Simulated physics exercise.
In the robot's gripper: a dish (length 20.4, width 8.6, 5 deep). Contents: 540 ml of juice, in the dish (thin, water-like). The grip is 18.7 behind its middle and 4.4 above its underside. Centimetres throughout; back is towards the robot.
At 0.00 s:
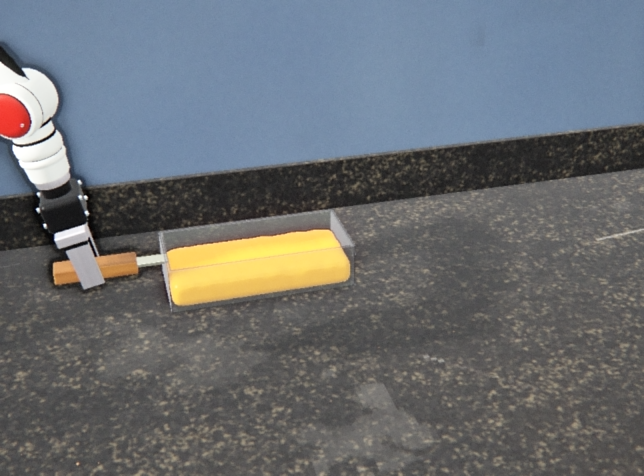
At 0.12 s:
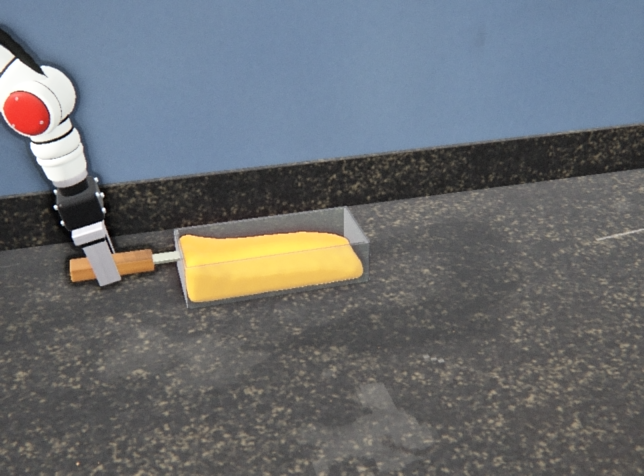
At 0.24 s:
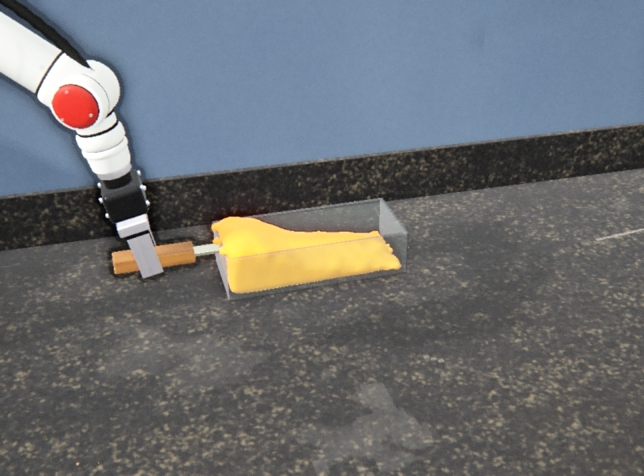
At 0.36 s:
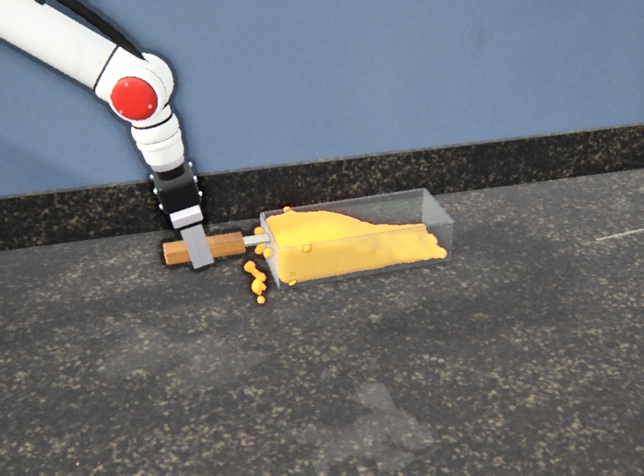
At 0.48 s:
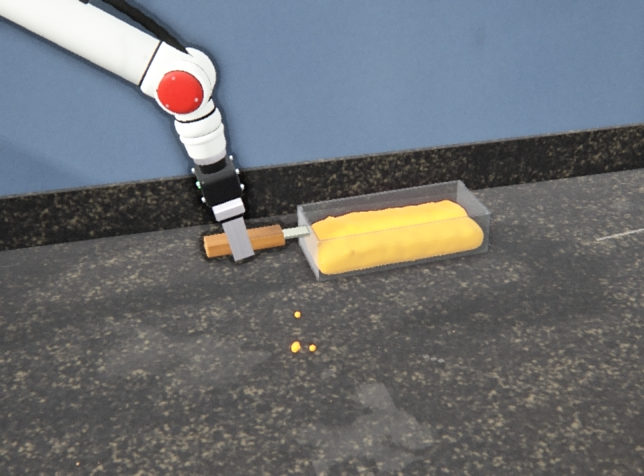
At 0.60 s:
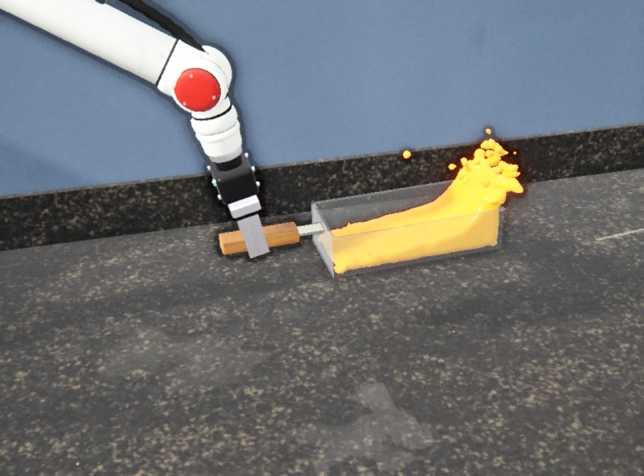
A robot arm gripping a wooden handle slides a clear dish of yellow-orange liquid to the right along a dark speckled counter. The liquid piles up at the handle end, and a few drops spill over there. It then levels out before surging to the far right end and splashing up above the rim.
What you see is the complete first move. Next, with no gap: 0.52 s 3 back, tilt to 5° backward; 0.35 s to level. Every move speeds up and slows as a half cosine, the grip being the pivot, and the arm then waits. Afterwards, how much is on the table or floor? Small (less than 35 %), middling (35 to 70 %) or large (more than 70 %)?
On the table or floor the share is small, less than 35 %.
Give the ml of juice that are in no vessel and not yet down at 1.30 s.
Some 5 ml.
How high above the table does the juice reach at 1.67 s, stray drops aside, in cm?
About 18 cm.
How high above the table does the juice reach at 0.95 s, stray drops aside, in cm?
Up to some 20 cm.
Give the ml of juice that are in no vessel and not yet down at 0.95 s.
Some 0 ml.
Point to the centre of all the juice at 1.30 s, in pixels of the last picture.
Around (360, 238).
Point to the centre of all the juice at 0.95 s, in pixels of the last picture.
Around (382, 231).
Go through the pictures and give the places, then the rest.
The dish floor at (257, 276), level; upper third of the juice around (255, 257), from x 165 to 350, top at y 230; 535 ml in the dish, in the first picture.
The dish floor at (272, 272), level; upper third of the juice around (234, 256), from x 180 to 365, top at y 235, in the second picture.
The dish floor at (310, 264), level; upper third of the juice around (250, 244), from x 210 to 400, top at y 220, in the third picture.
The dish floor at (356, 254), tilted 1° backward; upper third of the juice around (310, 234), from x 245 to 445, top at y 210; 525 ml in the dish, 10 ml in the air or running down outside, in the fourth picture.
The dish floor at (393, 245), tilted 2° backward; upper third of the juice around (398, 226), from x 295 to 480, top at y 200; 525 ml in the dish, 5 ml on the table or floor, 5 ml in the air or running down outside, in the fifth picture.
The dish floor at (406, 242), tilted 2° backward; upper third of the juice around (474, 198), from x 320 to 520, top at y 110; 500 ml in the dish, 10 ml on the table or floor, 20 ml in the air or running down outside, in the sixth picture.
After 0.95 s, tilted 4° backward, liquid up to 22 above the table; 445 ml in the dish, 85 ml on the table or floor.
After 1.30 s, tilted 2° backward, liquid up to 19 above the table; 425 ml in the dish, 105 ml on the table or floor, 5 ml in the air or running down outside.
After 1.67 s, level, liquid up to 18 above the table; 425 ml in the dish, 110 ml on the table or floor.
After 2.47 s, level, liquid up to 18 above the table; 425 ml in the dish, 110 ml on the table or floor.
In the end, 425 ml in the dish, 110 ml on the table or floor. That is 21 % on the table or floor.
